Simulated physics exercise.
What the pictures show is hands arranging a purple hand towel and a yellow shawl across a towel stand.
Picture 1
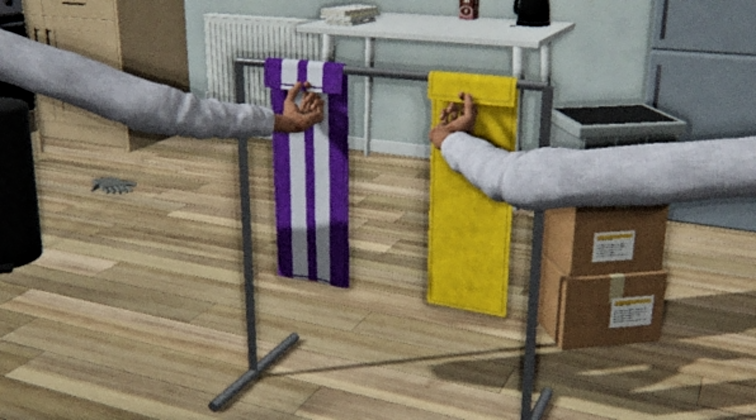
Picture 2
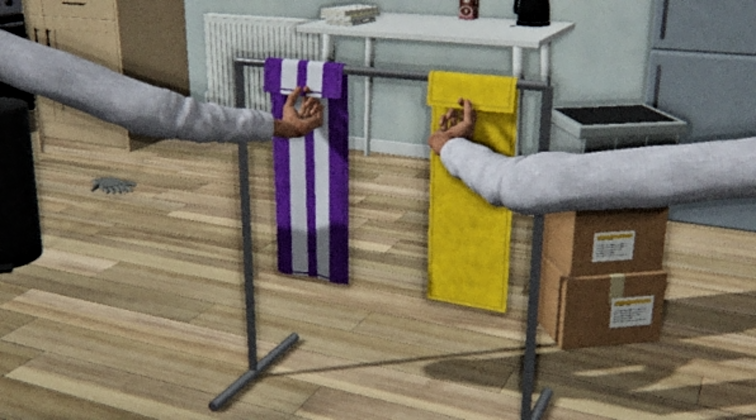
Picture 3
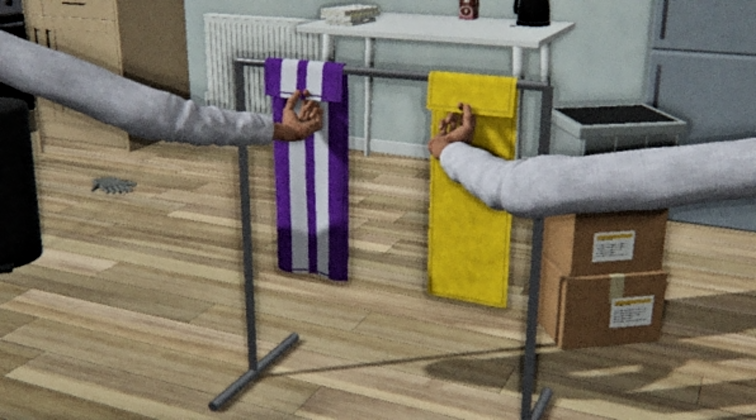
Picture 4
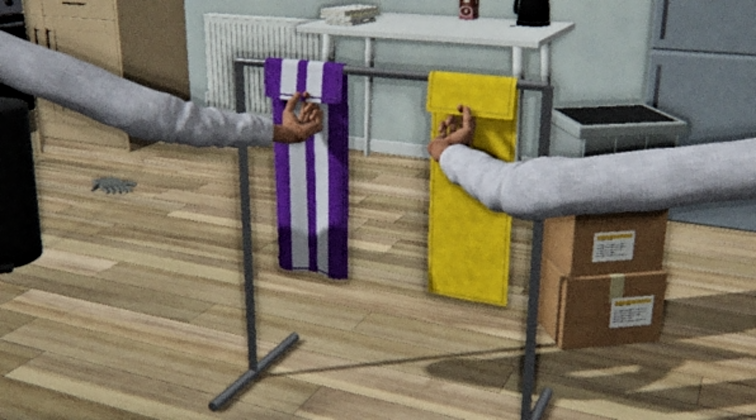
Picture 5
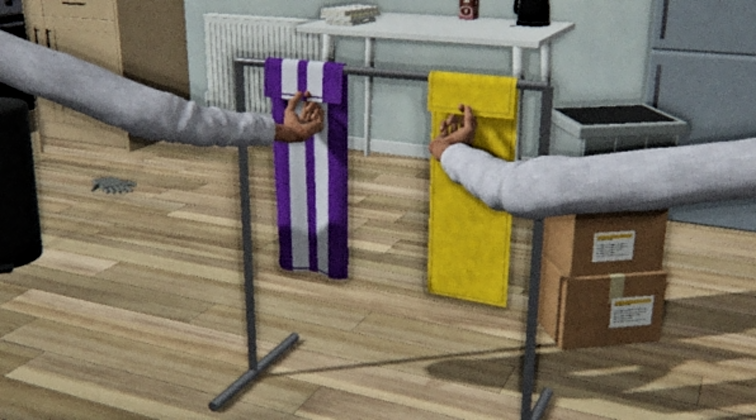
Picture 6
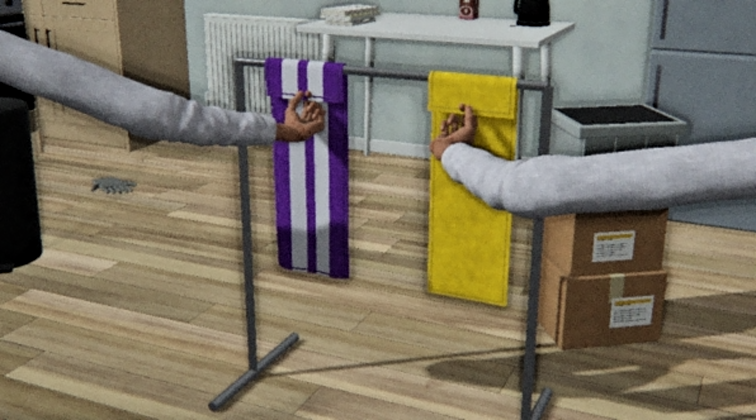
In a room with wooden flooring, two hands barely moving at a purple-striped cloth and a yellow cloth draped over a rail.
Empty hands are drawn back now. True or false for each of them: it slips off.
Purple hand towel: True; yellow shawl: True.
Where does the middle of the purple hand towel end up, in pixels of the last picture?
Roughly (317, 387).
Then, 0.36 s past the final frame, hand towel clear of the rail and dropping near (313, 252); shawl clear of the rail and dropping near (469, 248).
Then, 0.62 s past the final frame, hand towel in a heap on the floor near (318, 382); shawl in a heap on the floor near (463, 413).
When it is over, hand towel in a heap on the floor near (317, 387); shawl in a heap on the floor. The purple hand towel is pulled off by its long side and the yellow shawl slides off.
